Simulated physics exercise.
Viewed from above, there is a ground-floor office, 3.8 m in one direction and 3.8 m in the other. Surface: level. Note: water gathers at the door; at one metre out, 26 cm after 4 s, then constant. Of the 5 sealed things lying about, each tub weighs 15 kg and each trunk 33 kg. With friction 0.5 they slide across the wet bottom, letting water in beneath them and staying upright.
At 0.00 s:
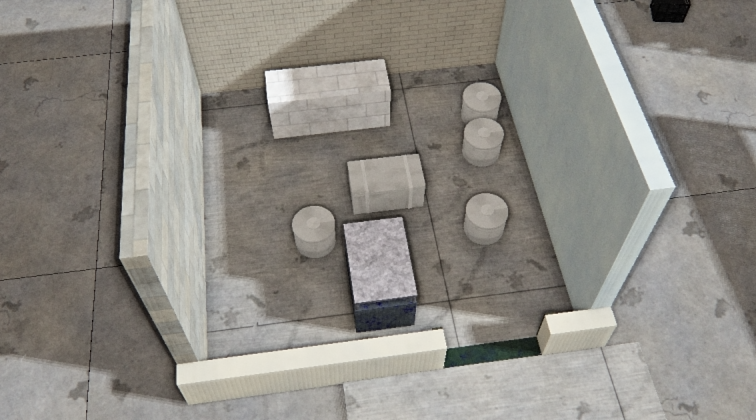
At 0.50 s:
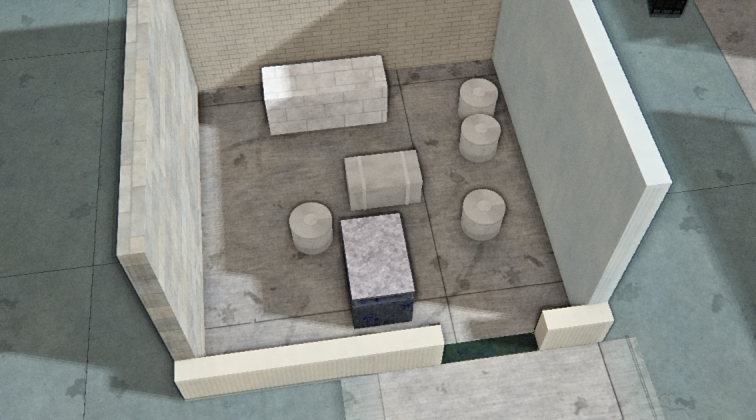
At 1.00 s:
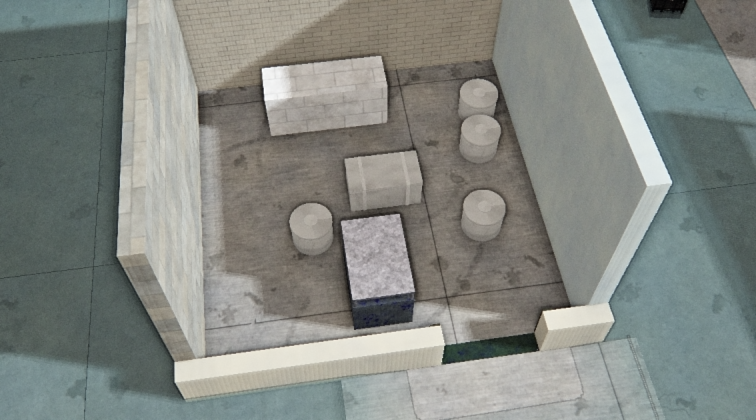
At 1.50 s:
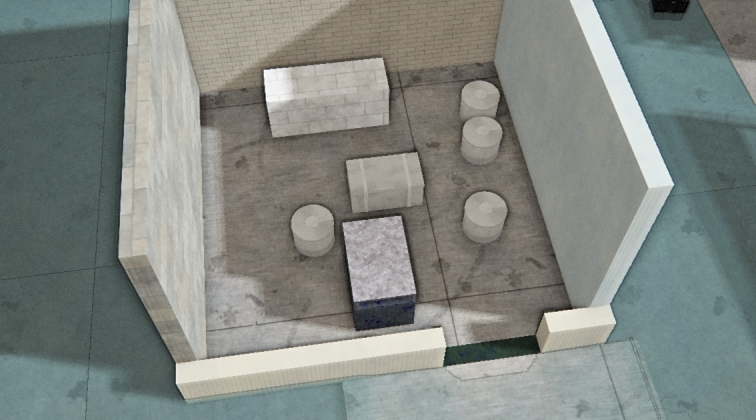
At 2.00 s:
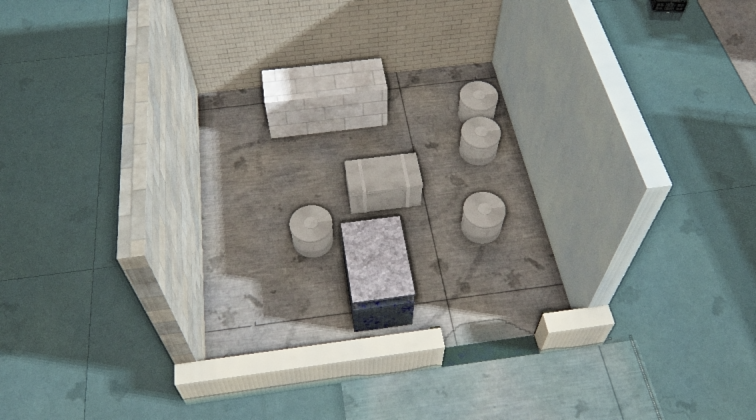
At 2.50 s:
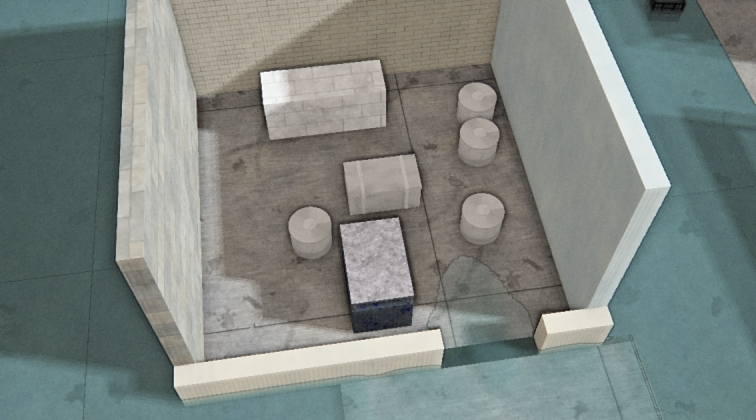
To begin with, a walled room seen from above holds pale blocks and round stools on a dry grey floor, while the ground outside turns from grey to bluish green. The tint then covers the paving by the doorway, and a thin patch of water slips through the gap and spreads inside; the furniture stays put.
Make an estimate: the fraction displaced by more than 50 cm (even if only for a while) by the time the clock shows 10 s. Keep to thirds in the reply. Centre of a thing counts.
My answer: Two thirds or more.
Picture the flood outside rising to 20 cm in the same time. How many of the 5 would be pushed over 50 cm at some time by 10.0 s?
The answer would then be 4.
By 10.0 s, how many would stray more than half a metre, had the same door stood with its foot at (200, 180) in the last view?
Count: 4.
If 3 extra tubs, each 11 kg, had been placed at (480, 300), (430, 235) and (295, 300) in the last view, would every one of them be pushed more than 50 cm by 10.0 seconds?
Taking them in the given order: Greater, then greater, then smaller.
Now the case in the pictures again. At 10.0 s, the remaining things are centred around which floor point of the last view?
Near (335, 173).
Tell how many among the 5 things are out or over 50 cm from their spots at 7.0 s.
At that moment it comes to 3.
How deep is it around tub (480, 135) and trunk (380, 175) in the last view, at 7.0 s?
Close to 15 and 6 centimetres.
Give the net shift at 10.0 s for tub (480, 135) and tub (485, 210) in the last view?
Shifts: 80 cm / 250 cm.
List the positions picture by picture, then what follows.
In the first frame, a tub at (487, 210), on the bottom; a trunk at (386, 174) rests on the ground; water covers 0.0 m2; 0 of 5 have shifted.
In the second frame, a tub at (484, 206), on the bottom; a trunk at (383, 170) rests on the ground; 0.0 m2 under water; 0 of 5 have shifted.
In the third frame, a tub at (484, 207) rests on the ground; a trunk at (383, 171), on the bottom; 0.0 m2 under water; 0 of 5 have shifted.
In the fourth frame, a tub at (486, 209) rests on the ground; a trunk at (385, 172), on the bottom; 0.0 m2 under water; 0 of 5 have shifted.
In the fifth frame, a tub at (485, 209), on the bottom; a trunk at (383, 173) rests on the ground; water covers 0.1 m2; 0 of 5 have shifted.
In the sixth frame, a tub at (483, 210), on the bottom; a trunk at (382, 174), on the bottom; water covers 0.7 m2; 0 of 5 have shifted.
After 3.5 s 0 of 5 are over 50 cm from their spots; 0 afloat.
After 4.5 s 0 of 5 are over 50 cm from their spots; 0 afloat.
After 7.0 s 3 of 5 are over 50 cm from their spots; 3 afloat.
After 10.0 s 4 of 5 are over 50 cm from their spots, and 4 have been at some point; 4 afloat.
